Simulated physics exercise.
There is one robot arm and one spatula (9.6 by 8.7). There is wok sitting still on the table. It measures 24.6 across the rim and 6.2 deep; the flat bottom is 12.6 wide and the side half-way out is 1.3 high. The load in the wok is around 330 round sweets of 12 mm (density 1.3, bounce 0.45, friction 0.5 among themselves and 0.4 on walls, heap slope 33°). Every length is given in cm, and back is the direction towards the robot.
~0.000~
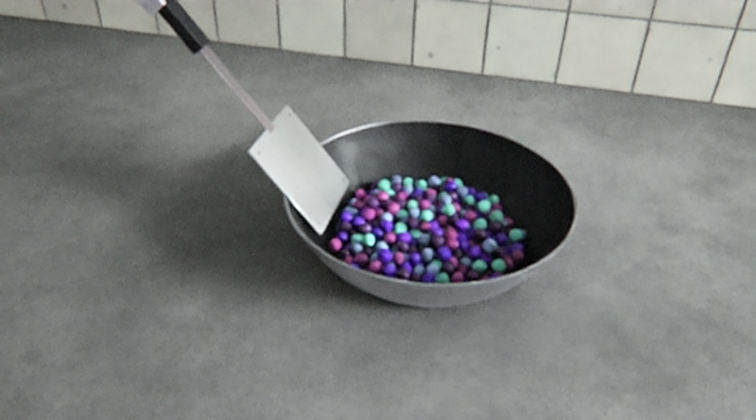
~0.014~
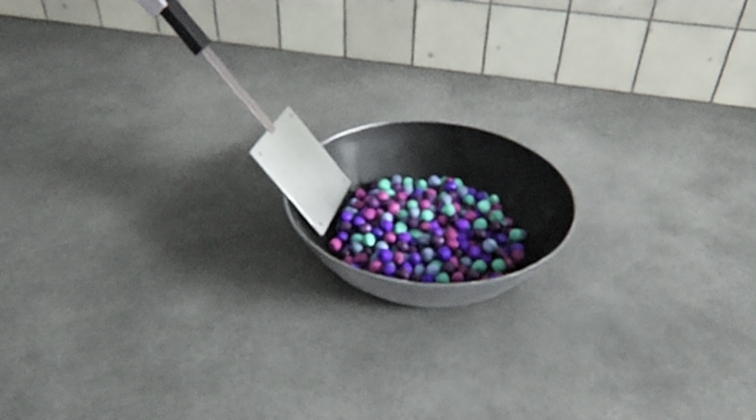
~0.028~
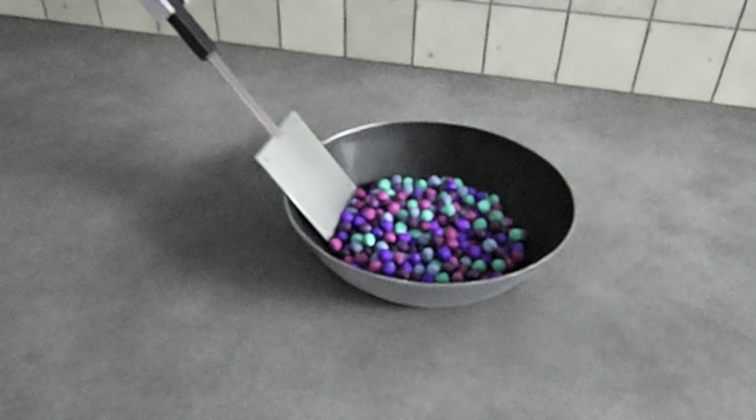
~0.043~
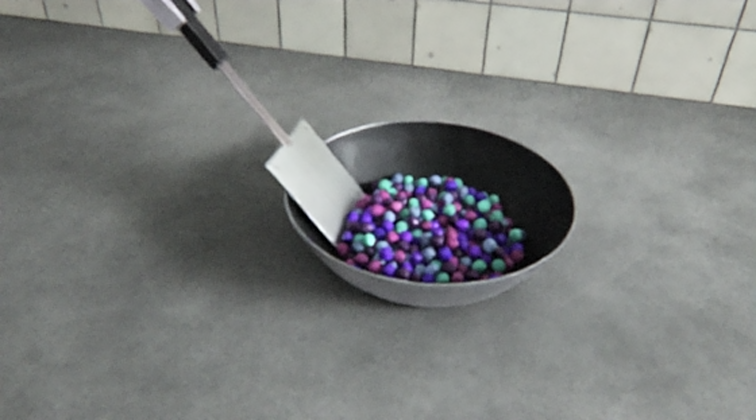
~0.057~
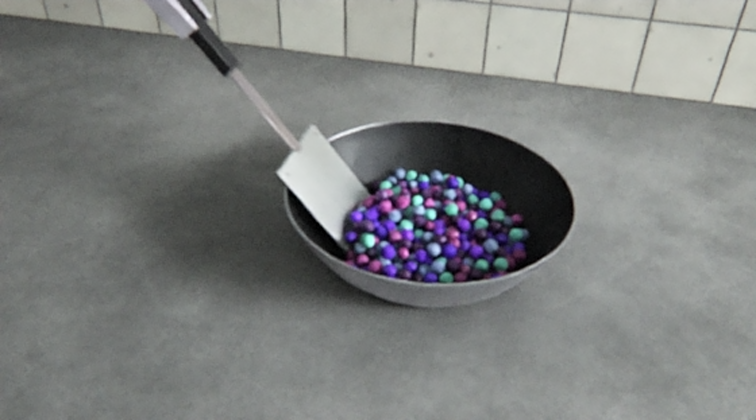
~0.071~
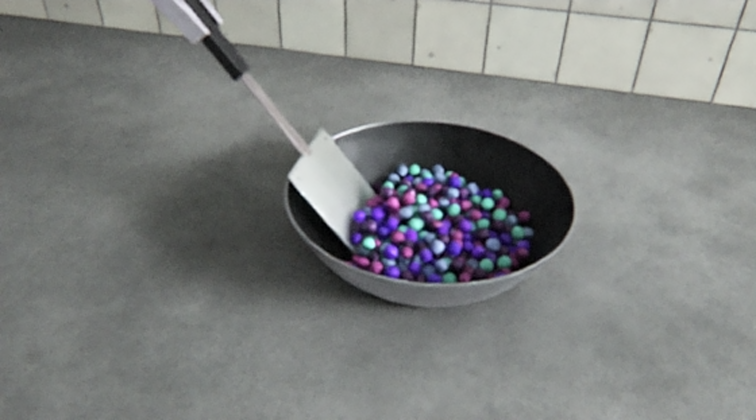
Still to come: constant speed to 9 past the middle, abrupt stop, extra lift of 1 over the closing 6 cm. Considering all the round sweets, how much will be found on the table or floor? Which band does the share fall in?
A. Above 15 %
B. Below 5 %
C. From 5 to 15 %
A, above 15 %.
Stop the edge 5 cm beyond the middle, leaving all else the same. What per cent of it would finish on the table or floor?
Then around 0 per cent.
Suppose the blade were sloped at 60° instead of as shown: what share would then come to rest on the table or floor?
I'd expect near 40 percent then.
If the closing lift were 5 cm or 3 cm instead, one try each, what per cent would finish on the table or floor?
Near 25 and 35 percent respectively.
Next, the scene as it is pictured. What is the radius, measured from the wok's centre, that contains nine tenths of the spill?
That works out to near 30 cm.
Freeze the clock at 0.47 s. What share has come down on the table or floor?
It is near 15 percent.
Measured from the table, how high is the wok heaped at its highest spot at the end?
Roughly 5.0 cm.
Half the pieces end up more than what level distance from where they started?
About 6 centimetres.
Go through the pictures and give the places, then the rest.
In the first frame, spatula top edge at (269, 127), sloping 51°; upper third of the load around (432, 226), from x 335 to 520, top at y 180; 326 in the wok.
In the second frame, spatula top edge at (270, 128), sloping 51°; upper third of the load around (432, 226), from x 335 to 520, top at y 180.
In the third frame, spatula top edge at (276, 133), sloping 51°; upper third of the load around (432, 226), from x 335 to 520, top at y 180.
In the fourth frame, spatula top edge at (286, 141), sloping 51°; upper third of the load around (429, 226), from x 345 to 520, top at y 180.
In the fifth frame, spatula top edge at (296, 147), sloping 51°; upper third of the load around (426, 222), from x 345 to 520, top at y 175.
In the sixth frame, spatula top edge at (306, 152), sloping 51°; upper third of the load around (430, 222), from x 345 to 525, top at y 170; 326 in the wok.
After 0.15 s, sloping 51°, highest piece 4 above the table; 326 in the wok.
After 0.23 s, sloping 51°, highest piece 6 above the table; 326 in the wok.
After 0.47 s, sloping 51°, highest piece 13 above the table; 199 in the wok, 44 on the table or floor, 83 on the blade or in flight.
After 1.52 s, sloping 51°, highest piece 5 above the table; 197 in the wok, 129 on the table or floor.
At rest, 197 in the wok, 129 on the table or floor. That is 40 % on the table or floor.
